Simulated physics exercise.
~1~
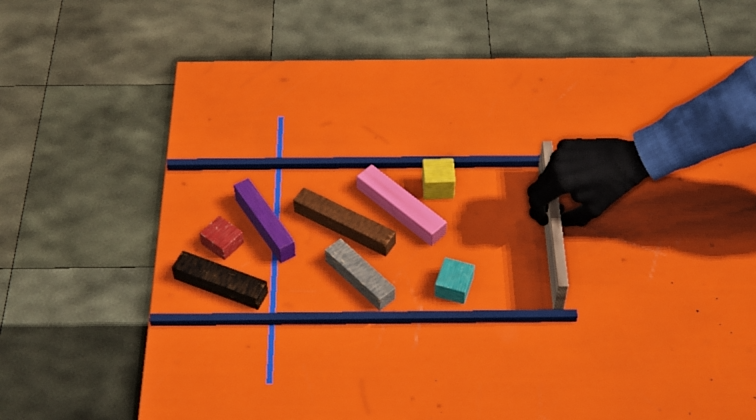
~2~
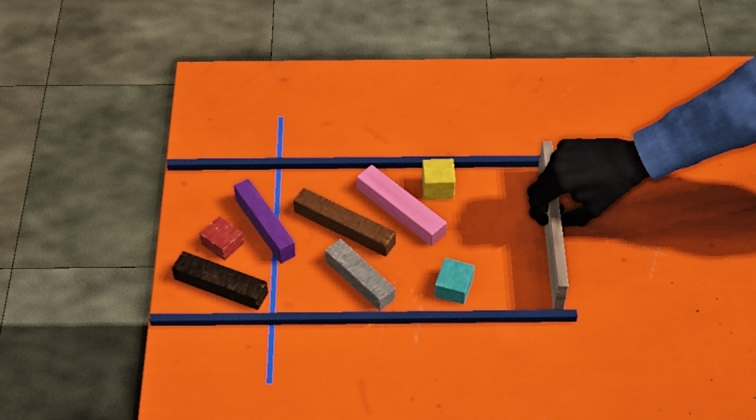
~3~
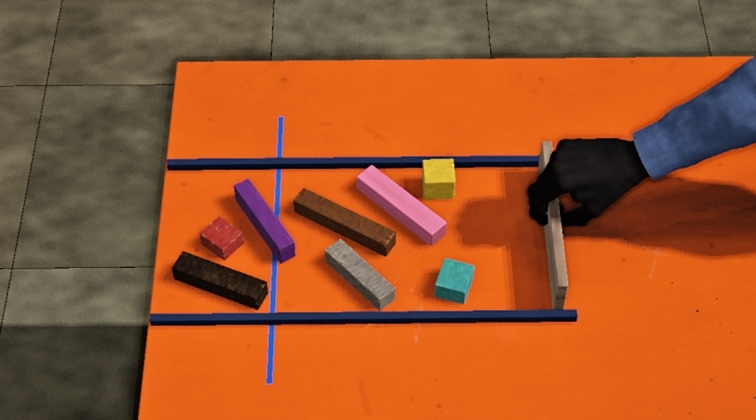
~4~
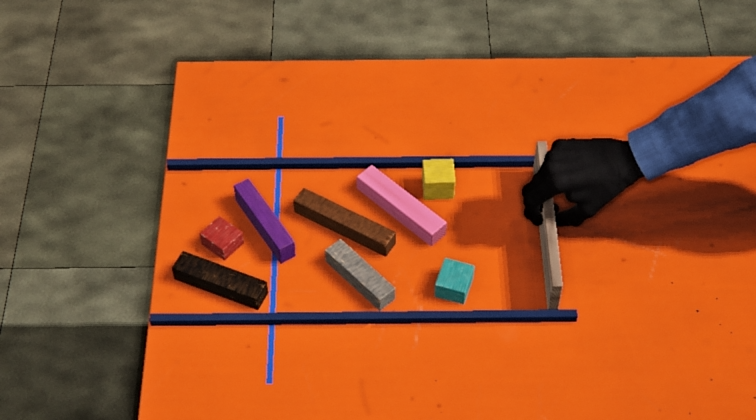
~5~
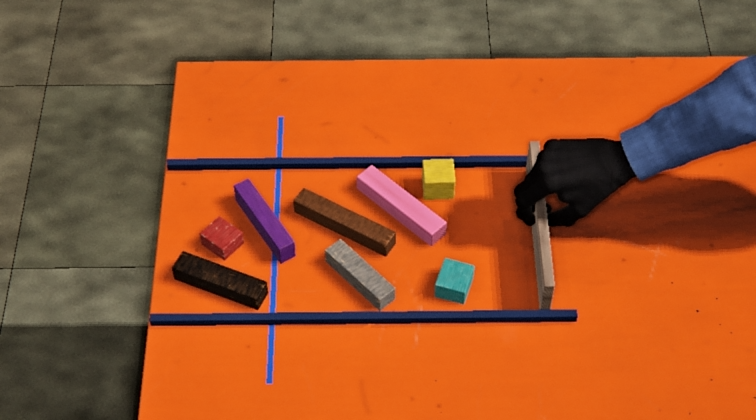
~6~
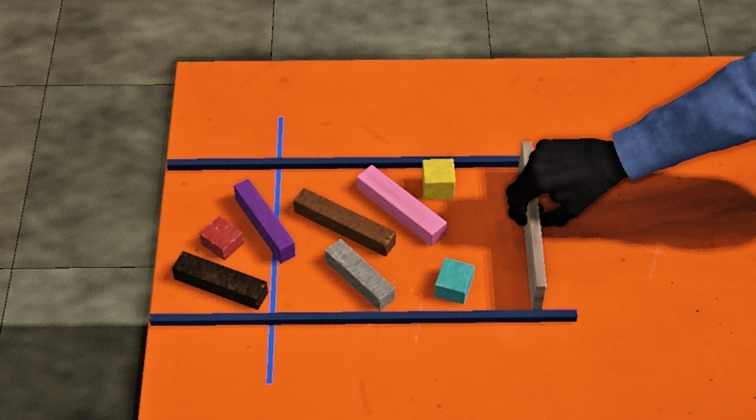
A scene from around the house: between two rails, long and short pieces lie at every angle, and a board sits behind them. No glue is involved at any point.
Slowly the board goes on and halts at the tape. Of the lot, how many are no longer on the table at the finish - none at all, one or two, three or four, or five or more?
By the finish, none at all are off it.
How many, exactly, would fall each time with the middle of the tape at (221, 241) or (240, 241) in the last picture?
The counts: 3 and 2.
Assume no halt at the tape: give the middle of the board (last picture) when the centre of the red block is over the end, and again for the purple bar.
Roughly at (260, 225) and roughly at (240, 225).
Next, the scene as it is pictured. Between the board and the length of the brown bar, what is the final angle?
It works out to near 30°.
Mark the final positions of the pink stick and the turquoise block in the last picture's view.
In the last picture the pink stick sits at (240, 203) while the turquoise block sits at (257, 289).
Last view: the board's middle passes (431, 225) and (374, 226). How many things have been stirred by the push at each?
At the first spot the count is 3, and at the second it is 5.
Early on, none off yet; red block at rest near (222, 238); black bar at rest near (220, 280); purple bar at rest near (264, 221).
Finally, the number that fall off is zero.
